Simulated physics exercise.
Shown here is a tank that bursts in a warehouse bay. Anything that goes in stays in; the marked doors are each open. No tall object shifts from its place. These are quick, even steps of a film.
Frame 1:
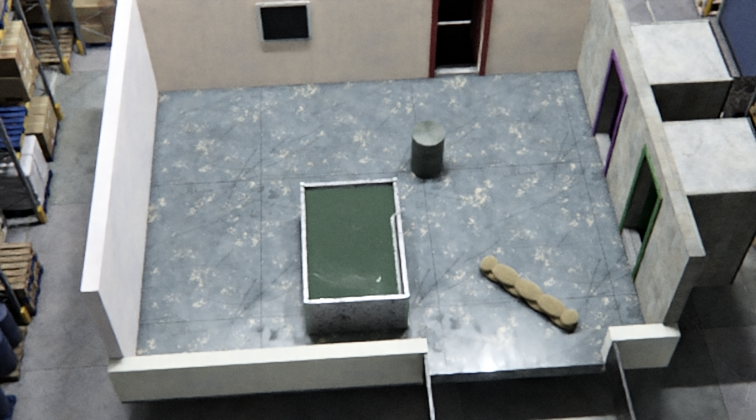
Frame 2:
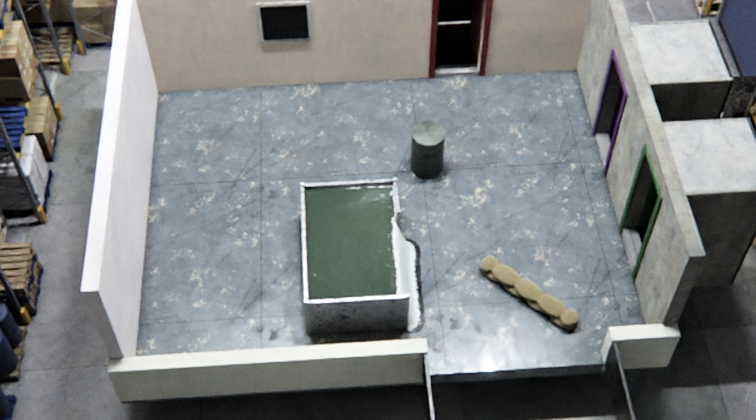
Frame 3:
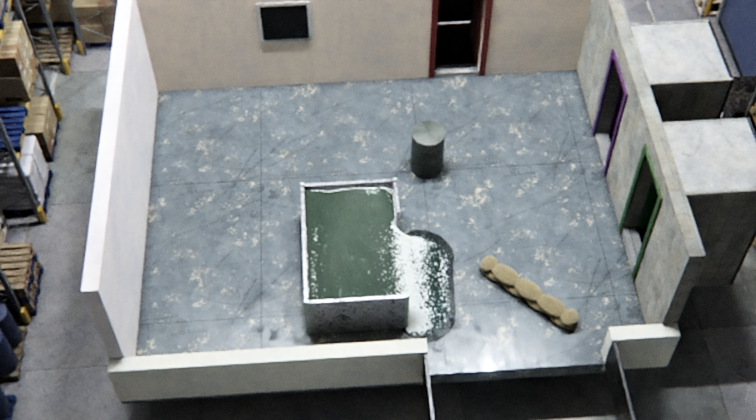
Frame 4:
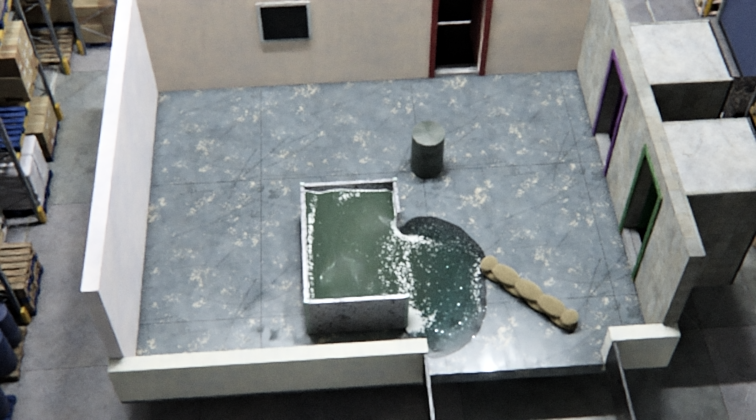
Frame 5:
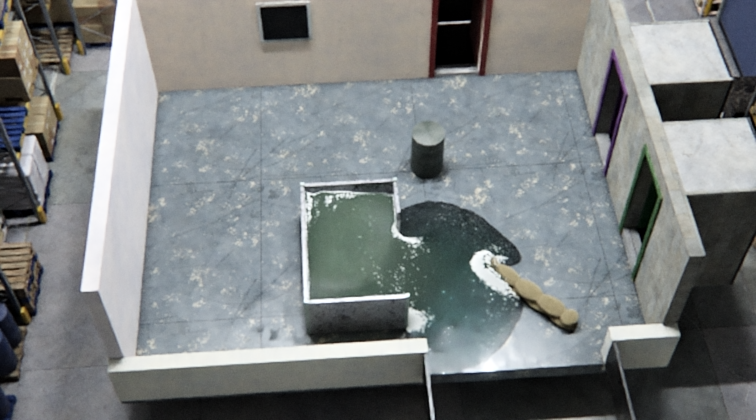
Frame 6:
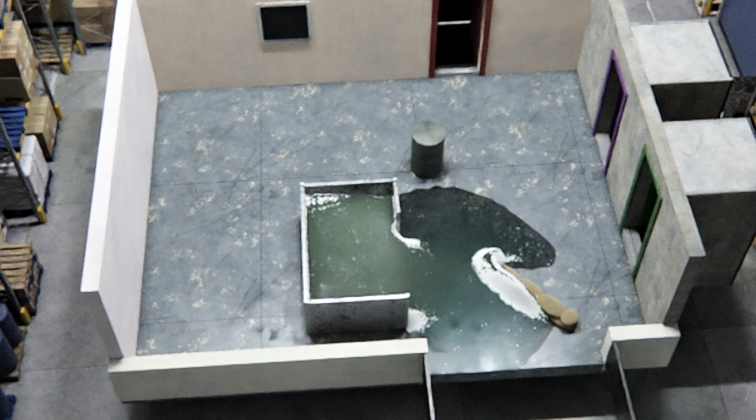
The clip shows a tank of green water in a walled warehouse bay bursting open on its right side, water pouring across the floor, spreading past a low sandbag row and foaming white over its upper left end.
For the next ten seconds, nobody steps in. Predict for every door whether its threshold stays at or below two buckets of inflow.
In the end red door: Up to two buckets, purple door: Above two buckets, green door: Up to two buckets.
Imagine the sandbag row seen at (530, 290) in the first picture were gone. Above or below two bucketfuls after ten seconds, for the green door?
Note: Green over limit.
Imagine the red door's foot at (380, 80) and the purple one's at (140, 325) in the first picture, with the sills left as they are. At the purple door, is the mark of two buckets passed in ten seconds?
Note: Purple door keeps within limits.
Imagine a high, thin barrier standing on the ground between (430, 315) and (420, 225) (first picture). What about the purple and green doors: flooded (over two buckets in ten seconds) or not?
Note - purple door safe / green door safe.
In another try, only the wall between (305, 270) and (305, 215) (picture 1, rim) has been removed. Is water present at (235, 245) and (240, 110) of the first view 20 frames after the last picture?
The first spot is swamped, the second swamped.
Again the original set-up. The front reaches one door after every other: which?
The door marked red.
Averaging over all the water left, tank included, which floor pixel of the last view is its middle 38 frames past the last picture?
Close to (477, 205).
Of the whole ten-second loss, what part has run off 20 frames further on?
Approximately 65 in a hundred, I think.
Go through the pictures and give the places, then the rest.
Still water in the water tank at (353, 241), in the first picture.
Water pours out at (400, 273) and has run to (410, 330), in the second picture.
The front is at (436, 335), out from the gap at (400, 275), in the third picture.
Water pours out at (400, 276) and has run to (477, 250), in the fourth picture.
The front is at (515, 256), out from the gap at (400, 277), in the fifth picture.
The front is at (548, 248), out from the gap at (400, 277), in the sixth picture.
A moment on, water covers 30 % of the floor; the red door not reached, the purple door not reached, the green door wet at the sill, nothing in.
Next, water covers 30 % of the floor; the red door not reached, the purple door under two buckets in, the green door wet at the sill, nothing in.
Then, water covers 35 % of the floor; the red door not reached, the purple door over two buckets in, the green door wet at the sill, nothing in.
Later, water covers 50 % of the floor; the red door wet at the sill, nothing in, the purple door over two buckets in, the green door wet at the sill, nothing in.
In the end, water covers 70 % of the floor; the red door wet at the sill, nothing in, the purple door over two buckets in, the green door wet at the sill, nothing in.
